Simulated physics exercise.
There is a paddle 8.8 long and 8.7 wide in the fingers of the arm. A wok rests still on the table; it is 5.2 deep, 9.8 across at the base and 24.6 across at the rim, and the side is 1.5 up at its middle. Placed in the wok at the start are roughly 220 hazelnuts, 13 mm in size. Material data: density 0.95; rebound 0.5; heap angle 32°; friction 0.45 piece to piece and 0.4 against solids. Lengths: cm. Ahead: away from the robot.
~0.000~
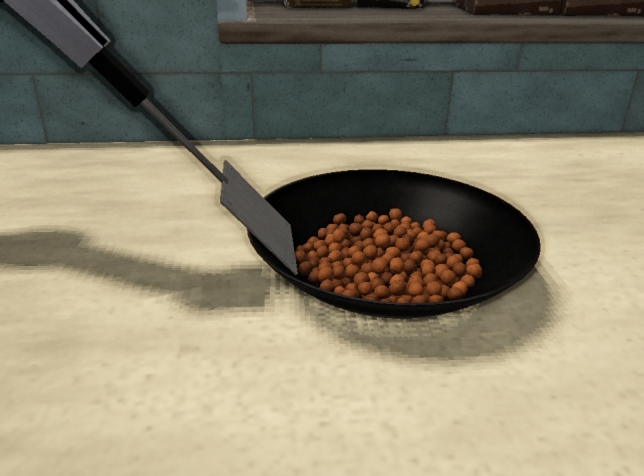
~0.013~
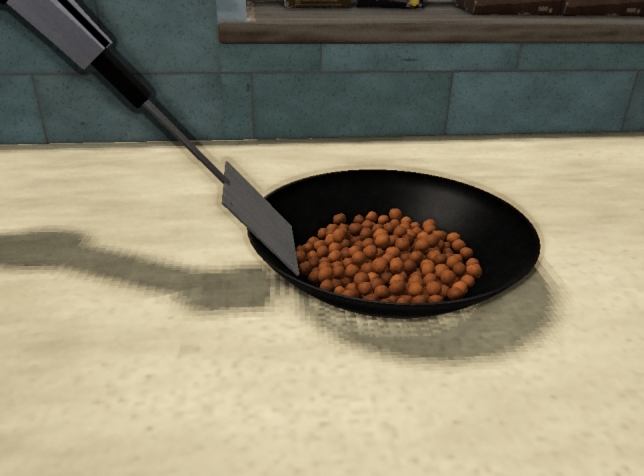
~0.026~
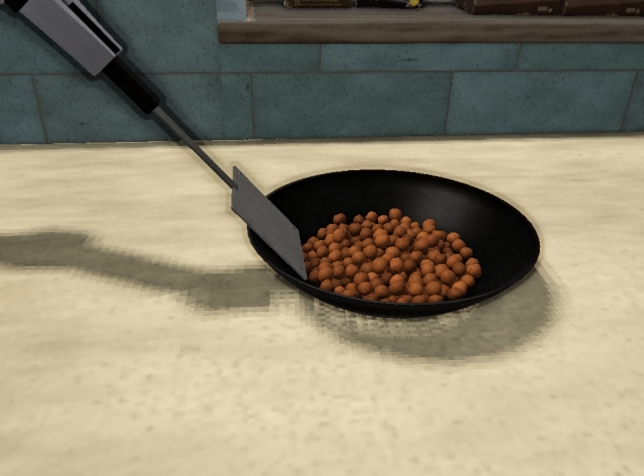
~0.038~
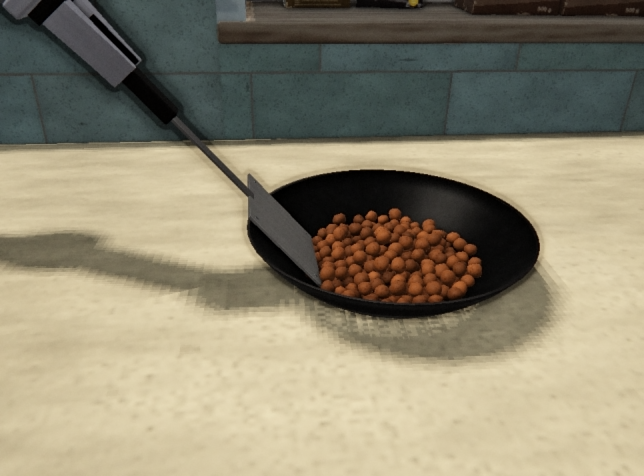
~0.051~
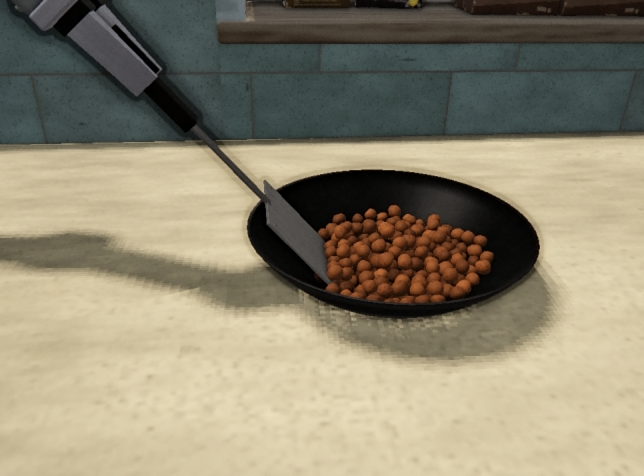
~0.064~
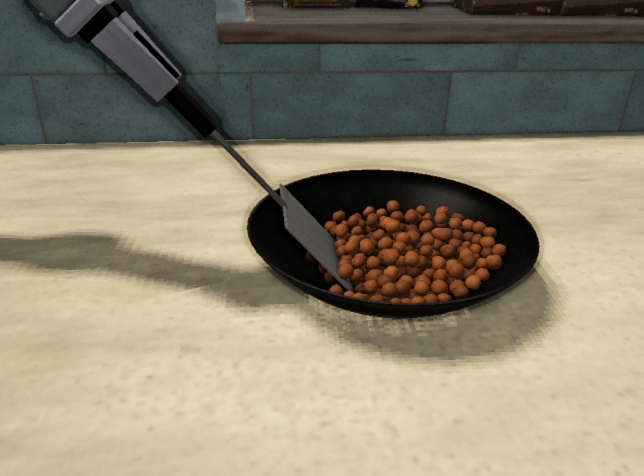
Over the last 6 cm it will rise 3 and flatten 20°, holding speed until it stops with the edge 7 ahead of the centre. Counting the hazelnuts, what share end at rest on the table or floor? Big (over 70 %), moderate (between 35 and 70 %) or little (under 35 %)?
The share is moderate.
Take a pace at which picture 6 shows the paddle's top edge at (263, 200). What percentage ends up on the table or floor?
About 20 per cent.
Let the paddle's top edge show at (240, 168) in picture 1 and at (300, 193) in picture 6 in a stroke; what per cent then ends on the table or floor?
Roughly 35 %.
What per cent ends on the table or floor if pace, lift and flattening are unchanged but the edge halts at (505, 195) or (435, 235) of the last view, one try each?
55 % and 20 %.
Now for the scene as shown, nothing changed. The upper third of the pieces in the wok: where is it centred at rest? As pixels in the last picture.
It is centred near (463, 245).
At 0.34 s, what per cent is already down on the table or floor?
I'd put it at around 25 per cent.
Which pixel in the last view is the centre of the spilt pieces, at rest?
Around pixel (632, 262).
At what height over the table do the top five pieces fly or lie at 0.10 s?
Some 6 cm.
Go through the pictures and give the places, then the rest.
In the first frame, the paddle top edge at (223, 179), sloping 50°; upper third of the load around (390, 252), from x 300 to 475, top at y 215; 224 in the wok.
In the second frame, the paddle top edge at (224, 180), sloping 50°; upper third of the load around (389, 252), from x 300 to 475, top at y 215.
In the third frame, the paddle top edge at (233, 185), sloping 50°; upper third of the load around (389, 252), from x 300 to 475, top at y 215.
In the fourth frame, the paddle top edge at (249, 193), sloping 50°; upper third of the load around (390, 252), from x 305 to 475, top at y 215.
In the fifth frame, the paddle top edge at (266, 200), sloping 50°; upper third of the load around (396, 247), from x 310 to 485, top at y 210.
In the sixth frame, the paddle top edge at (283, 204), sloping 50°; upper third of the load around (411, 244), from x 310 to 500, top at y 205; 224 in the wok.
After 0.10 s, sloping 50°, highest piece 8 above the table; 224 in the wok.
After 0.13 s, sloping 43°, highest piece 9 above the table; 219 in the wok, 5 on the blade or in flight.
After 0.34 s, sloping 30°, highest piece 12 above the table; 122 in the wok, 61 on the table or floor, 41 on the blade or in flight.
After 1.39 s, sloping 30°, highest piece 4 above the table; 122 in the wok, 102 on the table or floor.
In the end, 122 in the wok, 102 on the table or floor. That is 46 % on the table or floor.
